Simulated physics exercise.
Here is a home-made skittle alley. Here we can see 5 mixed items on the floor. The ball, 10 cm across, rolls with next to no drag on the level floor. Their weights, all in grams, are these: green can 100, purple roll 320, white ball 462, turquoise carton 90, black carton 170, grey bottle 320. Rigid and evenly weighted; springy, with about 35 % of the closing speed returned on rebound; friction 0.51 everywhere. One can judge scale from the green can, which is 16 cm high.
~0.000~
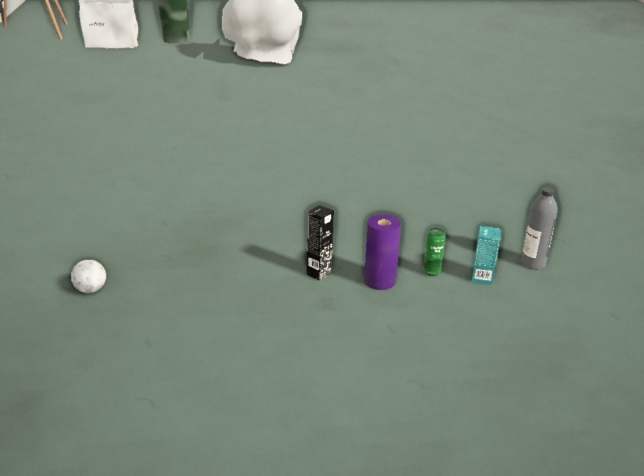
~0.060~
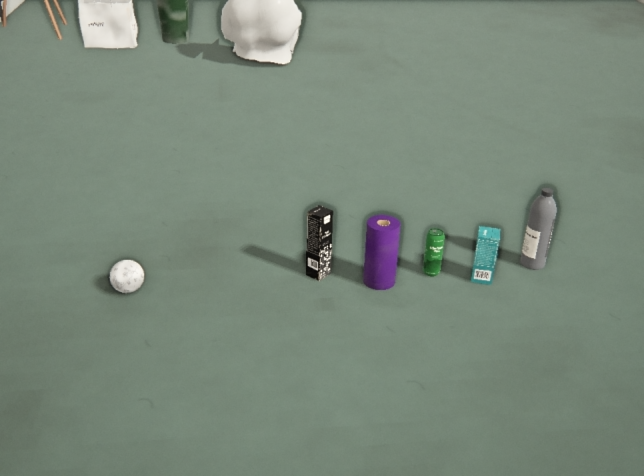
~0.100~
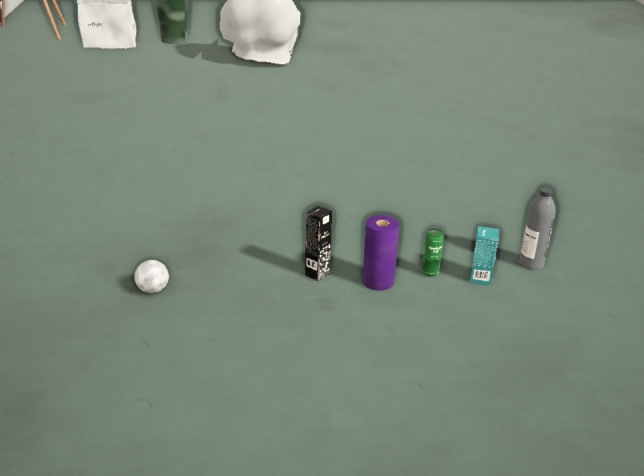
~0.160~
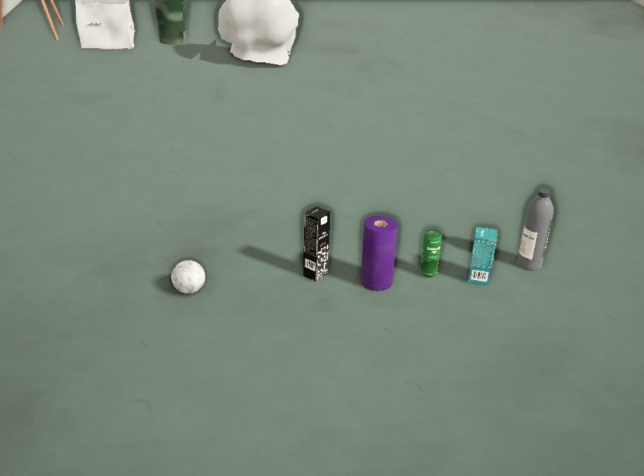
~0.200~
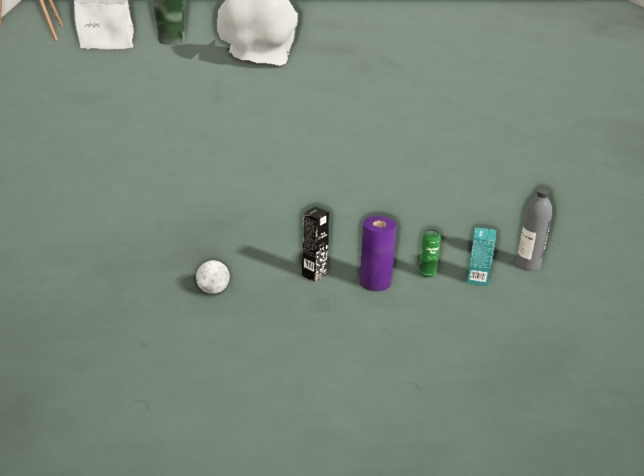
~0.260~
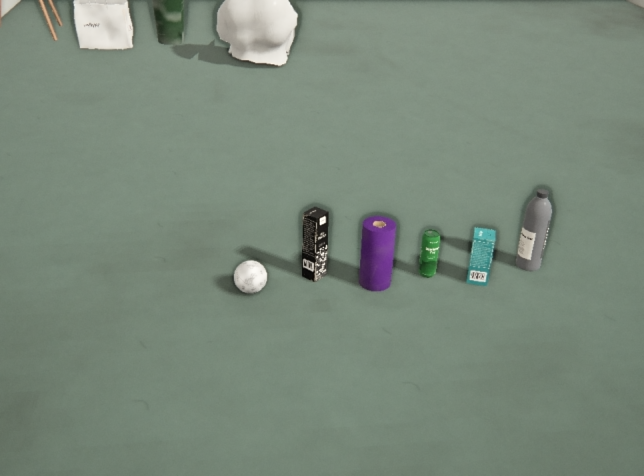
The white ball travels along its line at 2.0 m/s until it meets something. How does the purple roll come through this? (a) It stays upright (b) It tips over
The answer is b.
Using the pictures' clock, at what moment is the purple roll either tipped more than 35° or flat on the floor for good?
Time: Roughly 0.7 s.
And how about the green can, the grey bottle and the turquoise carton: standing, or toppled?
Outcome noted - the green can survives without falling, the grey bottle survives without falling, the turquoise carton survives without falling.
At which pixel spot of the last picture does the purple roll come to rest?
Roughly (413, 237).
After 0.86 s, 128 cm rolled; white ball near (504, 329); purple roll on its side near (419, 243); black carton on its side; green can 4° off upright.
After 1.76 s, purple roll on its side near (414, 238); black carton on its side.
In the end (2.8 s), toppled on the floor, purple roll and black carton; the other 3 under 8 cm from the start. At the end, from the last picture's camera, purple roll near (413, 237).
